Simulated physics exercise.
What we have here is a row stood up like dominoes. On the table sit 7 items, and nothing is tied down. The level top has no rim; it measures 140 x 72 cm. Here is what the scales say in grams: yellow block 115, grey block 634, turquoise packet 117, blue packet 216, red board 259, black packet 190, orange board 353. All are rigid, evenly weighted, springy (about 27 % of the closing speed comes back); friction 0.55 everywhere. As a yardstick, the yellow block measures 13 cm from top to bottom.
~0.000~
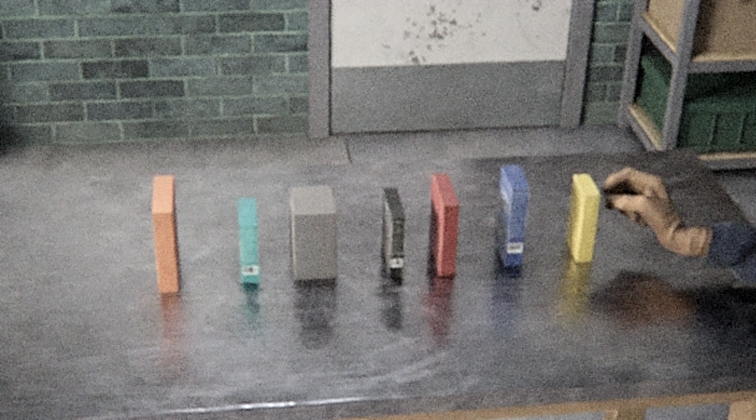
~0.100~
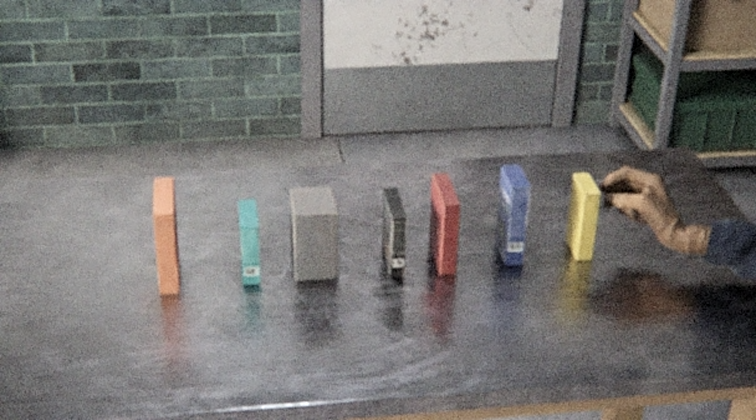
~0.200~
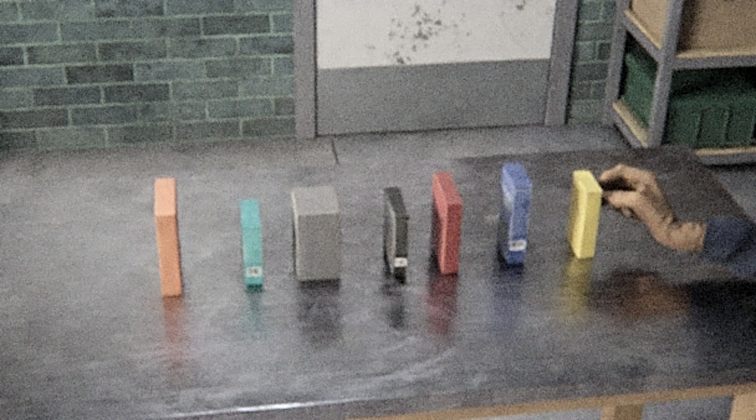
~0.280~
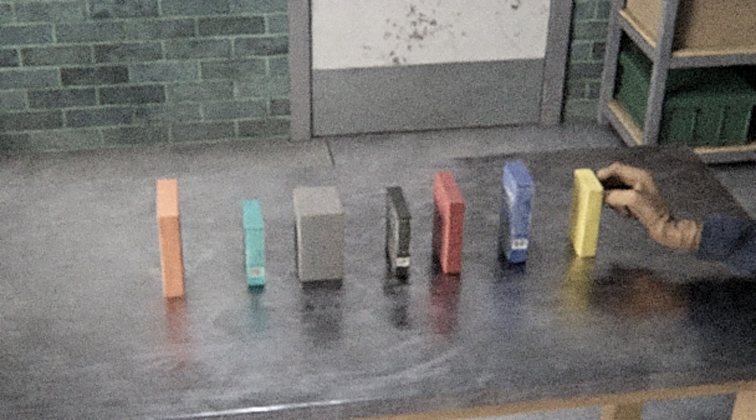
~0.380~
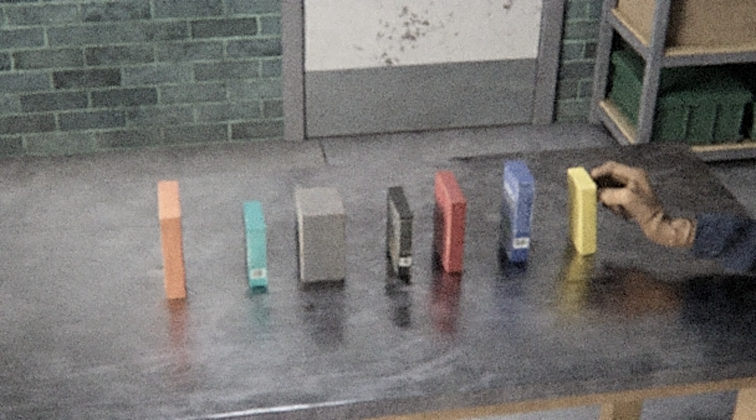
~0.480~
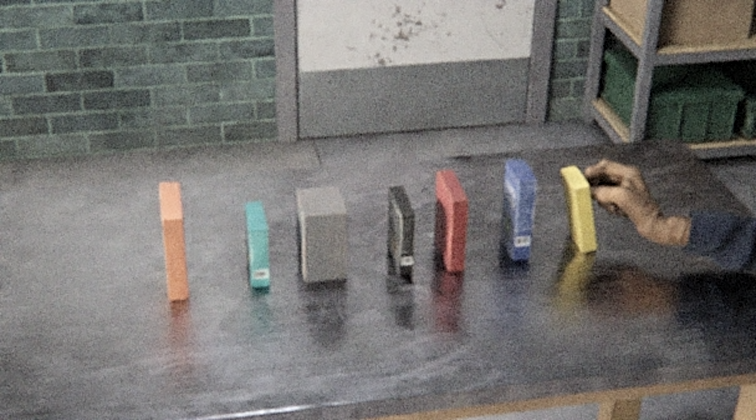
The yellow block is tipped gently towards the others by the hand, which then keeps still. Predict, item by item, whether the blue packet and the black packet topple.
My prediction: The blue packet overturns; the black packet overturns.
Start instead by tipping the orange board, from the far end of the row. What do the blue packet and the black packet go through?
Outcome - blue packet upright, black packet upright.
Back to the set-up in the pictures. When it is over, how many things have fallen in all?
Count: 4.
After 0.88 s, yellow block 62° over; blue packet leaning 22° near (501, 211).
After 1.18 s, yellow block 75° over; blue packet leaning 65° near (471, 229); black packet leaning 23° near (388, 231); red board leaning 42°.
After 1.48 s, yellow block 76° over; blue packet leaning 74° near (466, 236); black packet on its side near (368, 256); red board leaning 66°.
At rest (3.7 s), tipped over on the table, blue packet, red board and black packet; the other 2 in place, give or take 5 cm. Seen from the same camera at the end, blue packet near (466, 236), black packet near (368, 256).
